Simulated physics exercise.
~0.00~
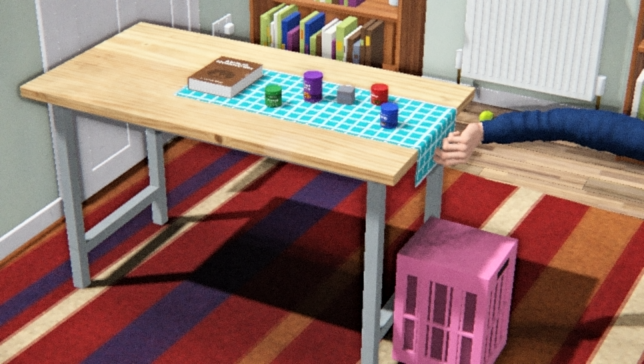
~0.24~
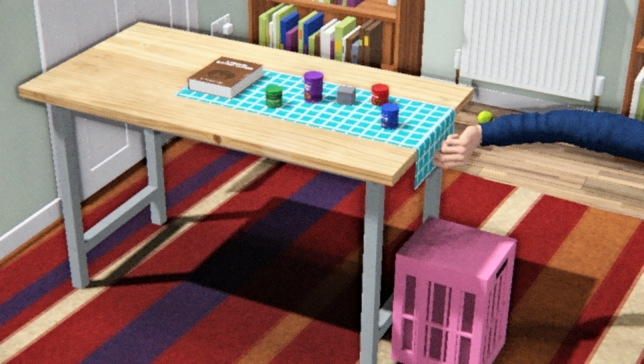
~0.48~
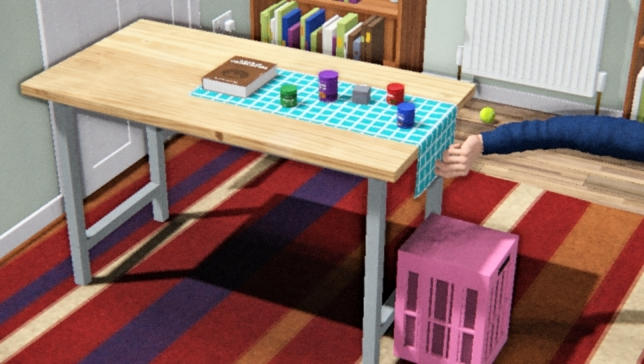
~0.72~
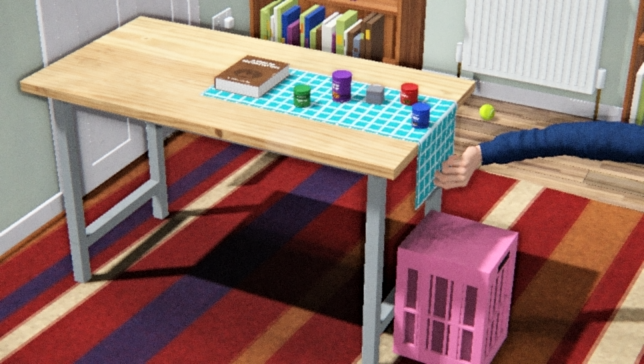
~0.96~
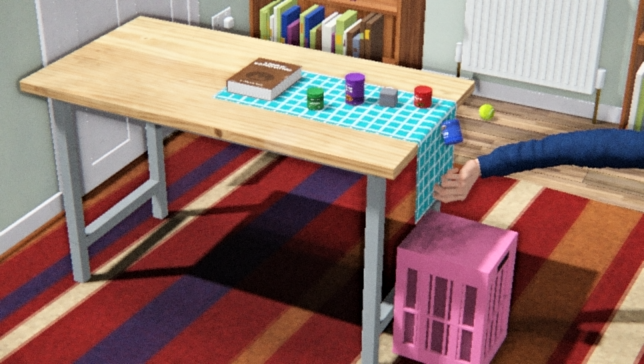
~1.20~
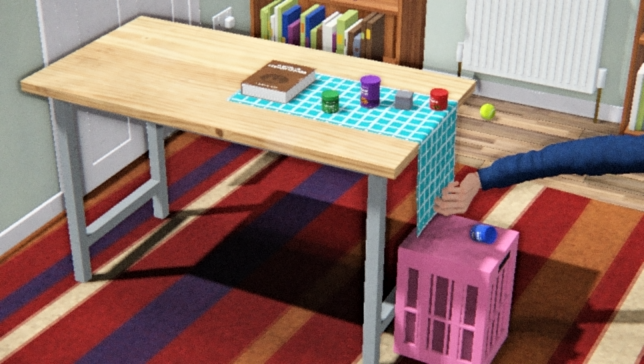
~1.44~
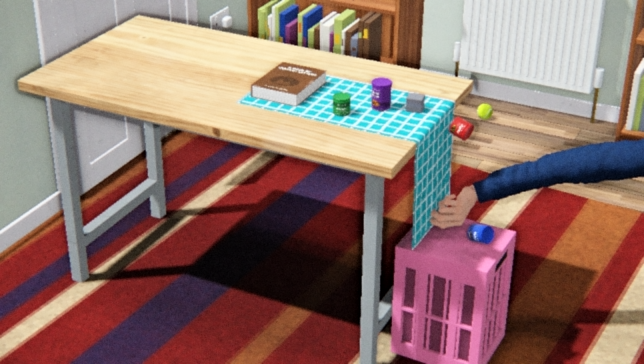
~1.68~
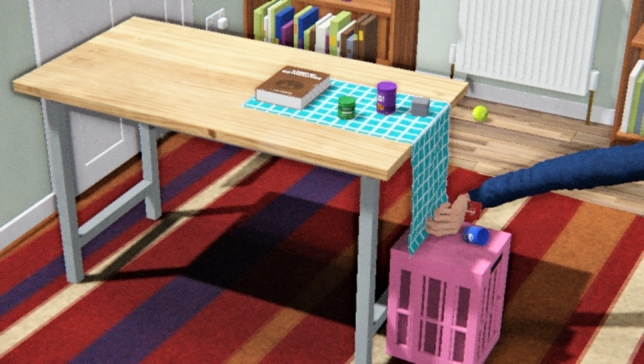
An arm in a dark blue sleeve reaches in from the right and grips the hanging end of a turquoise checked runner on a pale wooden table, seen from slightly above in a room with a striped rug. A brown book, a green pot, a purple can, a grey cube, a red pot and a blue pot sit along the cloth. The hand draws it slowly down, and everything slides right. The blue pot tips over the edge and lands on the pink crate below. The red pot follows, dropping beside it near the hand, while the rest stay on the table, the can upright.
